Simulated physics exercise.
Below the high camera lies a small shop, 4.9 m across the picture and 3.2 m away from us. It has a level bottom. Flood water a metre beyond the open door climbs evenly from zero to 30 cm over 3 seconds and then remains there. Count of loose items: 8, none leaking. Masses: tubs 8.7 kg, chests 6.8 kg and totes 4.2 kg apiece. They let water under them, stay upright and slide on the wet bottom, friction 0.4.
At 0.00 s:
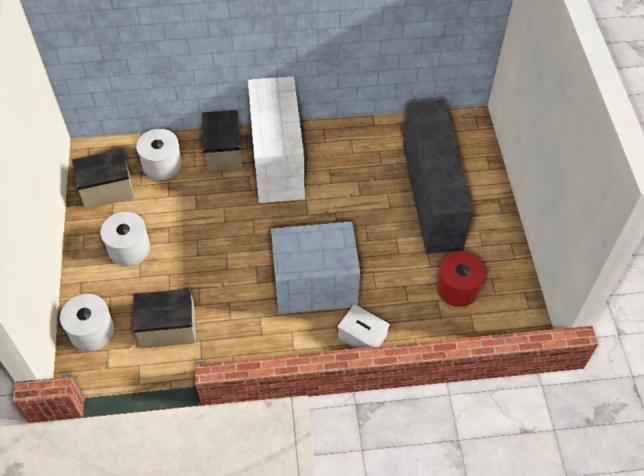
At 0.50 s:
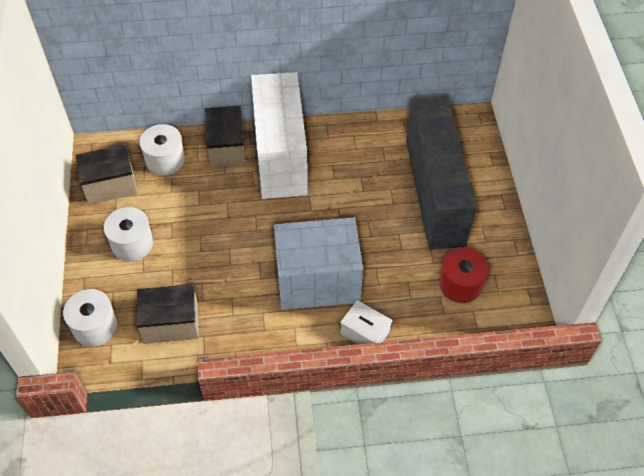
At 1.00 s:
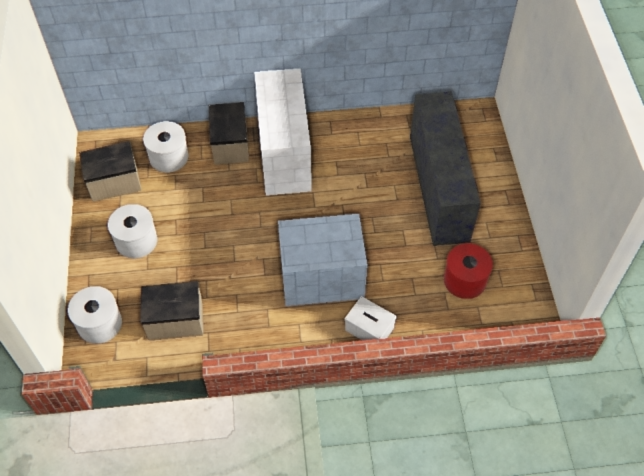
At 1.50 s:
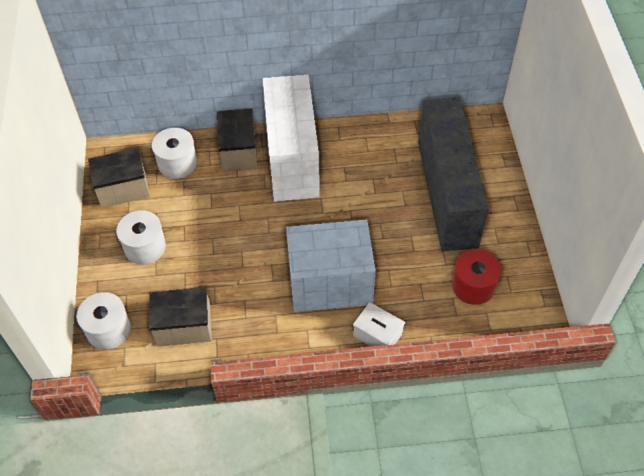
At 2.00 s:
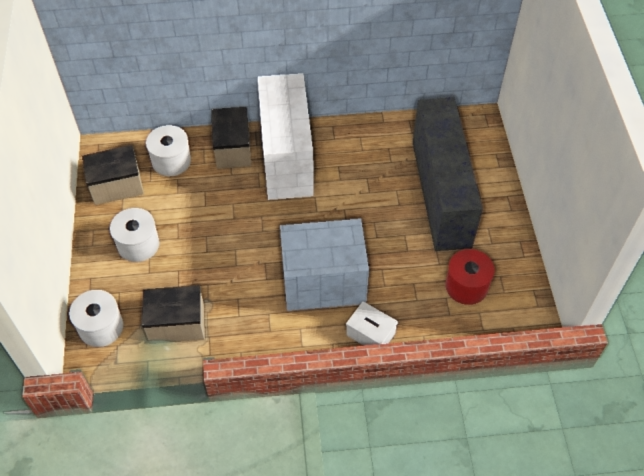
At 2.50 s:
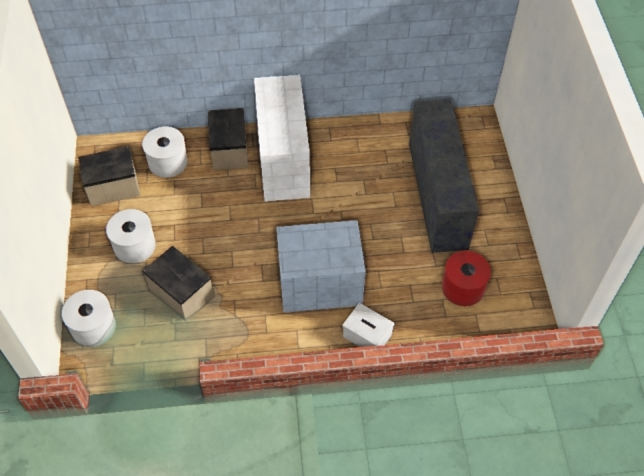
Water creeps across the pale paving outside and in through the gap in the low brick front wall of a small shop, seen from high above as the camera shifts slightly. Black-topped chests and white tubs stand at left, white, blue and dark grey blocks farther right, and a red tub near the right front. Greenish water spreads over the wooden floor, and the front chest turns and shifts.
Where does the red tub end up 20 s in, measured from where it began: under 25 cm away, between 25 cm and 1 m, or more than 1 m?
It ends up between 25 cm and 1 m from its start.
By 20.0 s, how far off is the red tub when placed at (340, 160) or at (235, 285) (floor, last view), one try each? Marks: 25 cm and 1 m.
In that order: It shifts a modest distance; it goes a long way.
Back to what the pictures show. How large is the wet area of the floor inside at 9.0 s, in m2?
Wet: Near 14 m2.
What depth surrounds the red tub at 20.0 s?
26 cm or so.
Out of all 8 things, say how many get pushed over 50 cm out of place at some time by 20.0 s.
I count 8.
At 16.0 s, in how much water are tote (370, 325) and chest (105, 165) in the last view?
Some 18 cm at the first, some 20 cm at the second.
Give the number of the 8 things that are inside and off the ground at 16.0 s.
It comes to 8 of them.
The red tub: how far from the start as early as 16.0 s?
Close to 50 cm.
After 4.0 s the red tub is near (468, 270), 0.0 m from its start, aground; 2 afloat.
After 9.0 s the red tub is near (475, 272), 0.1 m from its start, aground; 7 afloat.
After 16.0 s the red tub is near (522, 258), 0.5 m from its start, afloat; 8 afloat.
After 20.0 s the red tub is near (541, 286), 0.7 m from its start, afloat; 8 afloat.
